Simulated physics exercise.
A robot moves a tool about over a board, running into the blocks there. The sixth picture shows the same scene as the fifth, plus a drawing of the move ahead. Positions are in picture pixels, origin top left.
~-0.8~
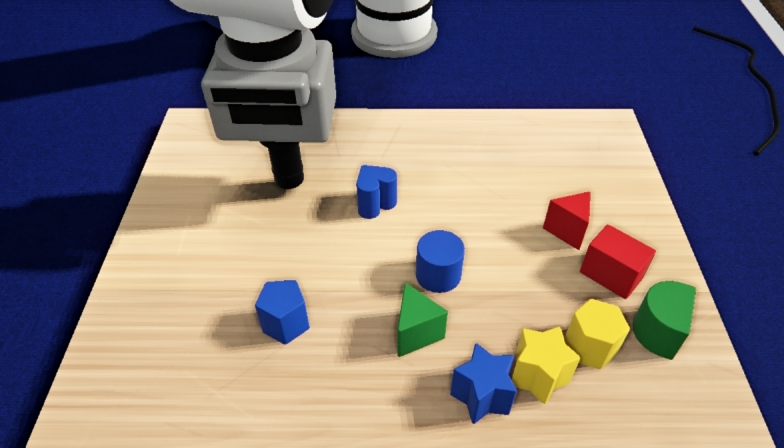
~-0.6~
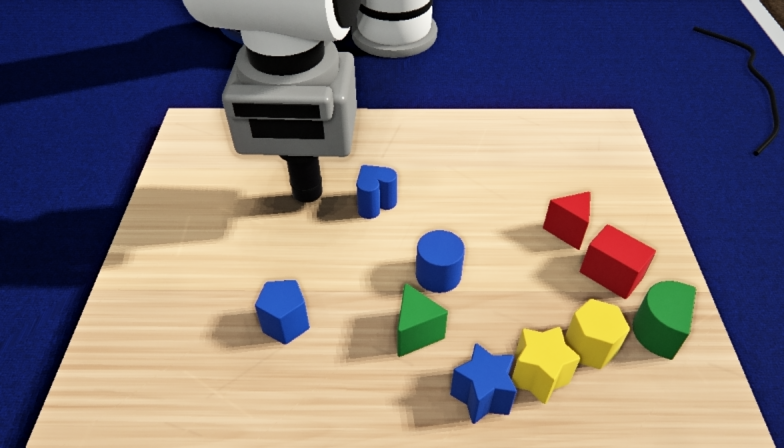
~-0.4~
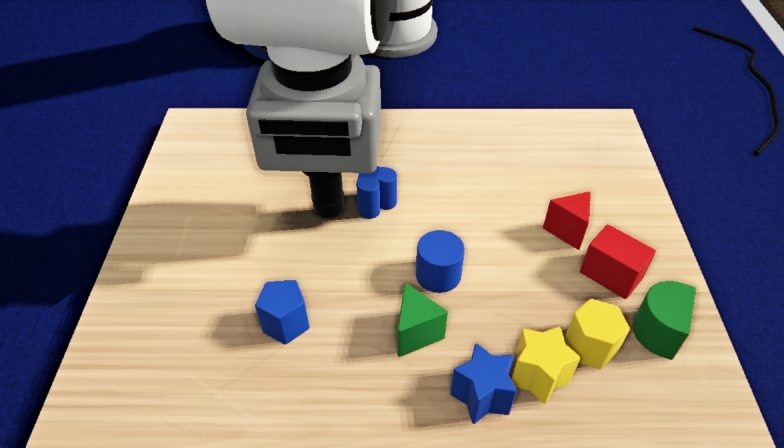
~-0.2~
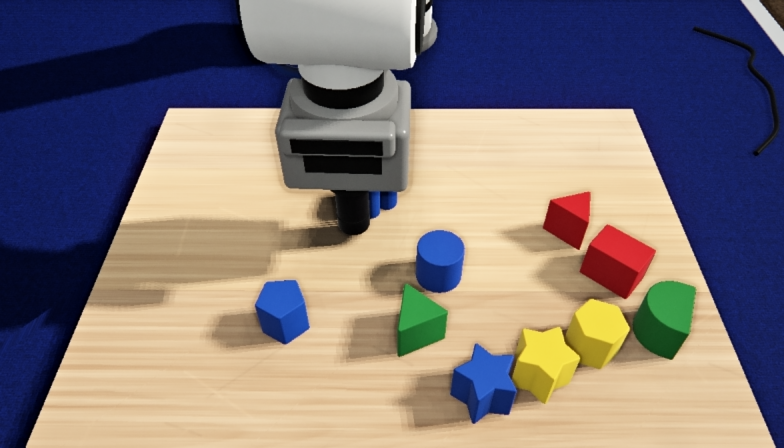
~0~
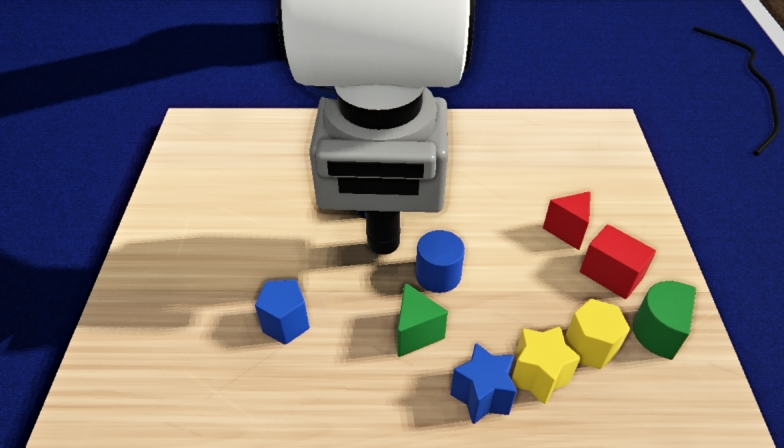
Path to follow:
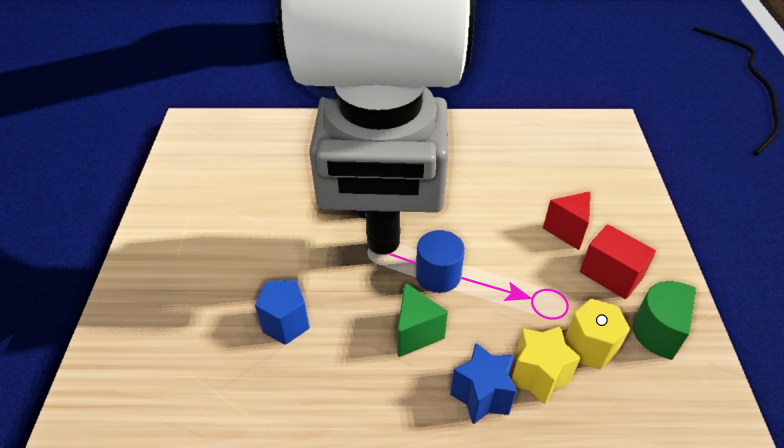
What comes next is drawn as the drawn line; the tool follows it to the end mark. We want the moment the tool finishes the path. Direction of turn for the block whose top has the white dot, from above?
The answer is counter-clockwise.
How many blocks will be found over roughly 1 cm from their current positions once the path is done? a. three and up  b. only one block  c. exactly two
c - exactly two.
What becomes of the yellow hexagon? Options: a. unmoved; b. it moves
That would be b.
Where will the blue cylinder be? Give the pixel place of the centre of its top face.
It should be at about (570, 313).
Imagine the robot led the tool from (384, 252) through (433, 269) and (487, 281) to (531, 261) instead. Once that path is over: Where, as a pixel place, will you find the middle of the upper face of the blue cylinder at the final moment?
The middle of its upper face should be somewhere near (527, 282).
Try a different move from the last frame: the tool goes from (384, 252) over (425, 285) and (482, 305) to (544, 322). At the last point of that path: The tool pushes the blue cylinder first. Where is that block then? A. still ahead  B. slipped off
I choose B.
The drawn path runs straight from (384, 252) to (550, 304); the dot is on the yellow hexagon.
What follows on the original path. One third of the way, tool (437, 262); blue cylinder (475, 261).
Two thirds of the way, tool (493, 279); blue cylinder (529, 286).
At the end, tool (552, 296); blue heart block not moved; blue cylinder (570, 313); yellow star (547, 355); yellow hexagon (622, 335), turned 30° anticlockwise.
